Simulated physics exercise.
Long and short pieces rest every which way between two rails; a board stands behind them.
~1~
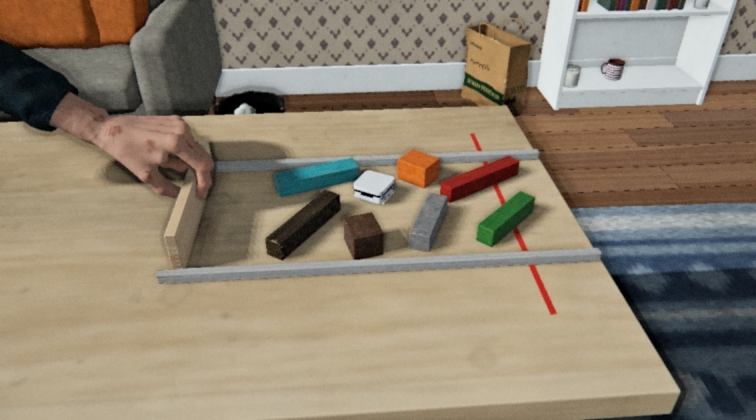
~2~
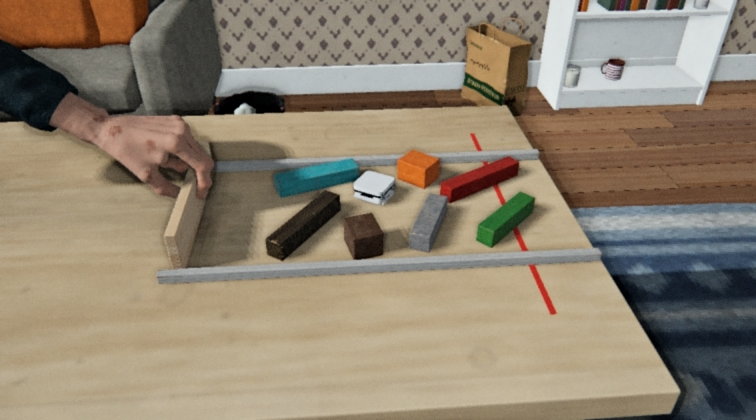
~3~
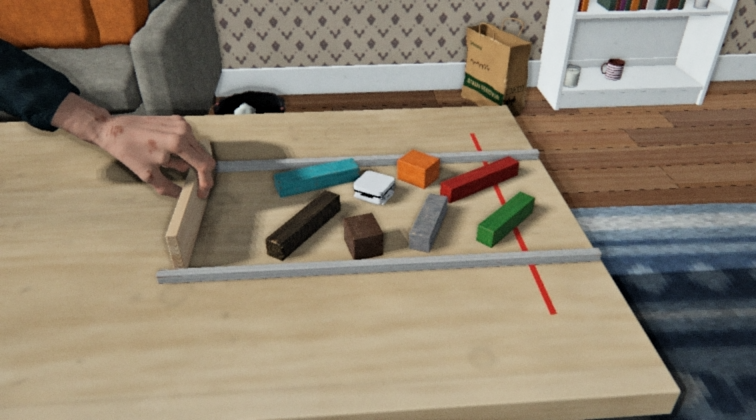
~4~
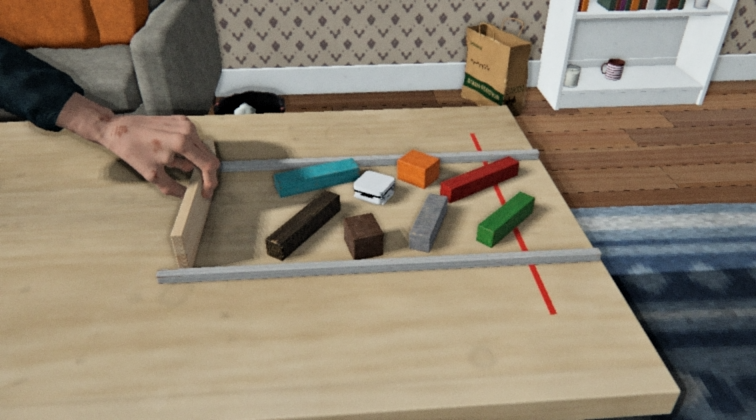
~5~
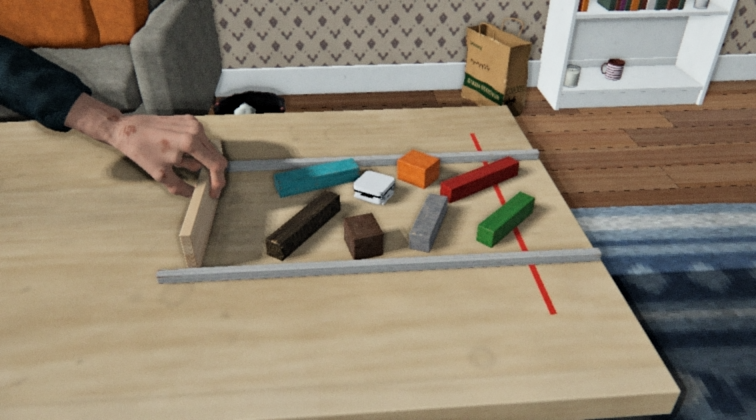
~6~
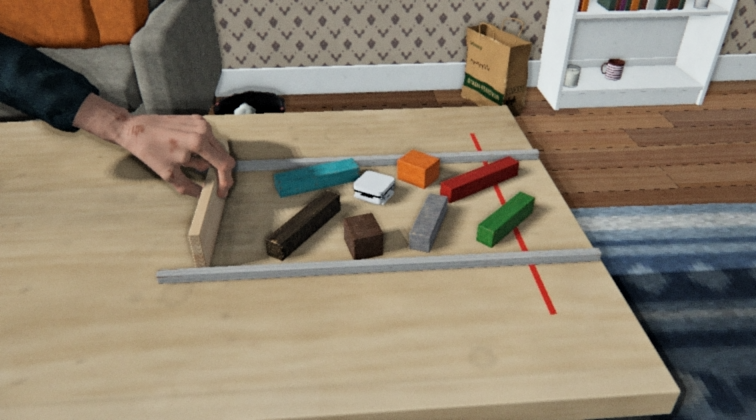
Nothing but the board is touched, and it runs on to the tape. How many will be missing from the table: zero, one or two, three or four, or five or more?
Just one or two.
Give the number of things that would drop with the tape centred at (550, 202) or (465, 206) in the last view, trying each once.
Tallies in order: 7 and 0.
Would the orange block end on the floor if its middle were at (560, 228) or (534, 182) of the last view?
So in the first try it ends up below, and in the second it ends up below.
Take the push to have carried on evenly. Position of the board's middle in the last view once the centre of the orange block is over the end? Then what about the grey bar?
The middle is at (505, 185) when it's the orange block, and at (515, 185) when it's the grey bar.
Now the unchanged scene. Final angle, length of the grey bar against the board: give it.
It is near 15° out of line.
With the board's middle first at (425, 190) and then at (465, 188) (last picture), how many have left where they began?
Moved so far: 8, later 8.
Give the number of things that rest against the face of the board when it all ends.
Tally at the end: 2.
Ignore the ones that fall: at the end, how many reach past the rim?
The total would be 3.
Soon after, none off yet; green bar at rest near (506, 218); red bar at rest near (481, 179); orange block moved a little near (433, 172).
At rest, the number that fall off is one or two; fallen, red bar and green bar.
